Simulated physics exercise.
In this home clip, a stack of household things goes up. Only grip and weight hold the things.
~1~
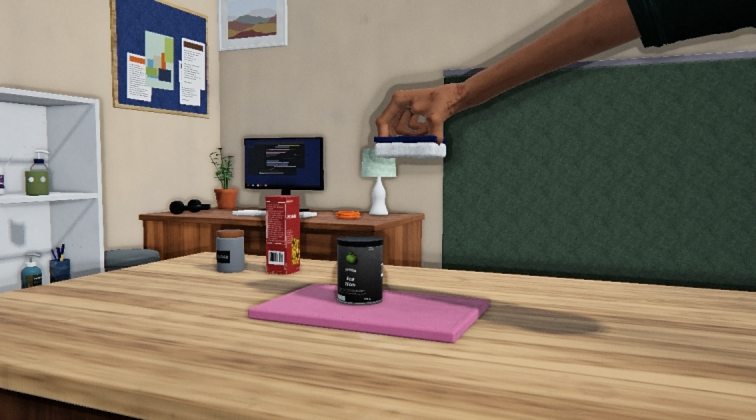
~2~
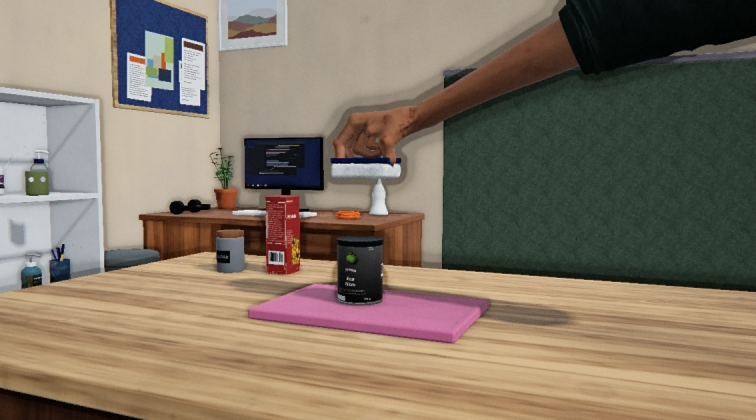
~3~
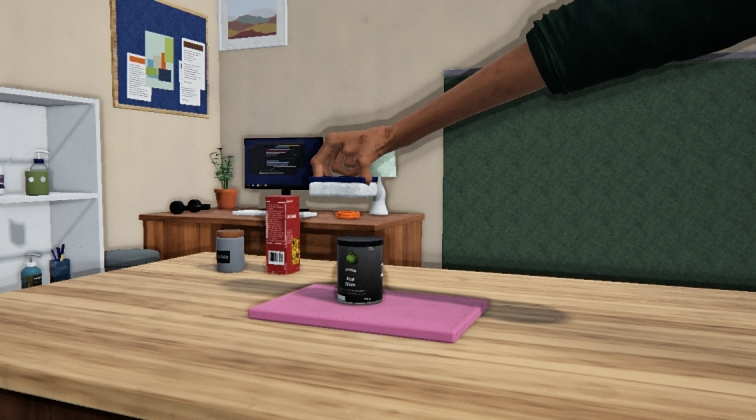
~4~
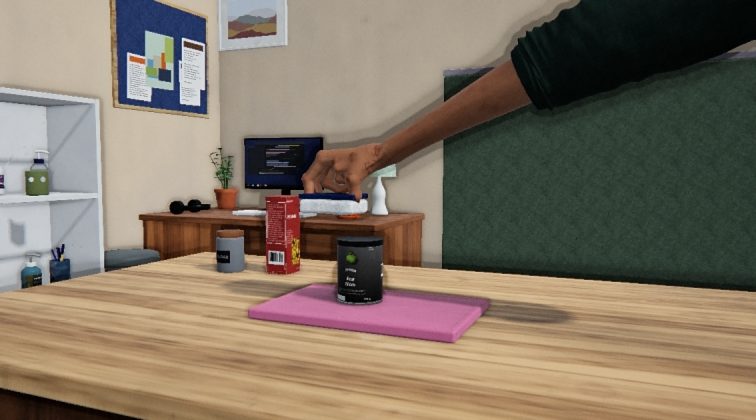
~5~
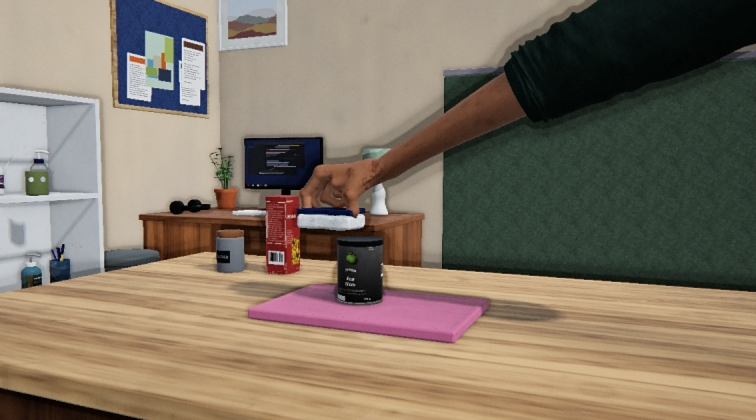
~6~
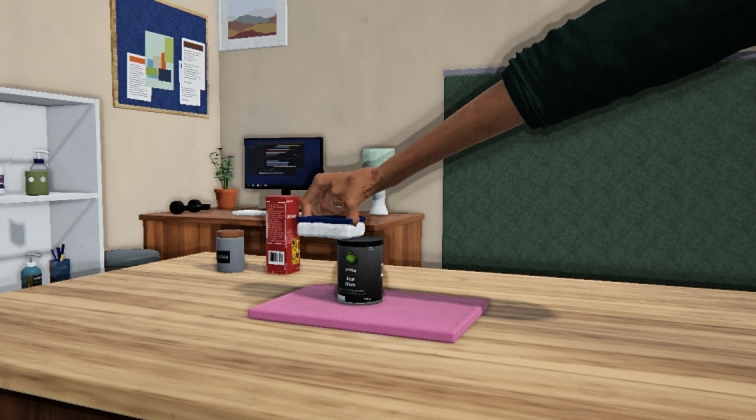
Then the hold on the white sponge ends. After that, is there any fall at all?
Yes, most likely the pile fails.
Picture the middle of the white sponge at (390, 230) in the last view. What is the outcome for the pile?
Outcome: The pile is knocked down.
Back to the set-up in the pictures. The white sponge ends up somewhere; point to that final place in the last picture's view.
I'd point to roughly (320, 267).
Then, 0.20 s on from there, white sponge turned 31° from how it was put near (327, 233).
Then, 0.30 s on from there, white sponge now fallen.
Then, 0.50 s on from there, things are still on the move.
In the end, fallen, white sponge; the other 4 unmoved. At the end, from the last picture's camera, white sponge near (320, 267). The pile comes apart.
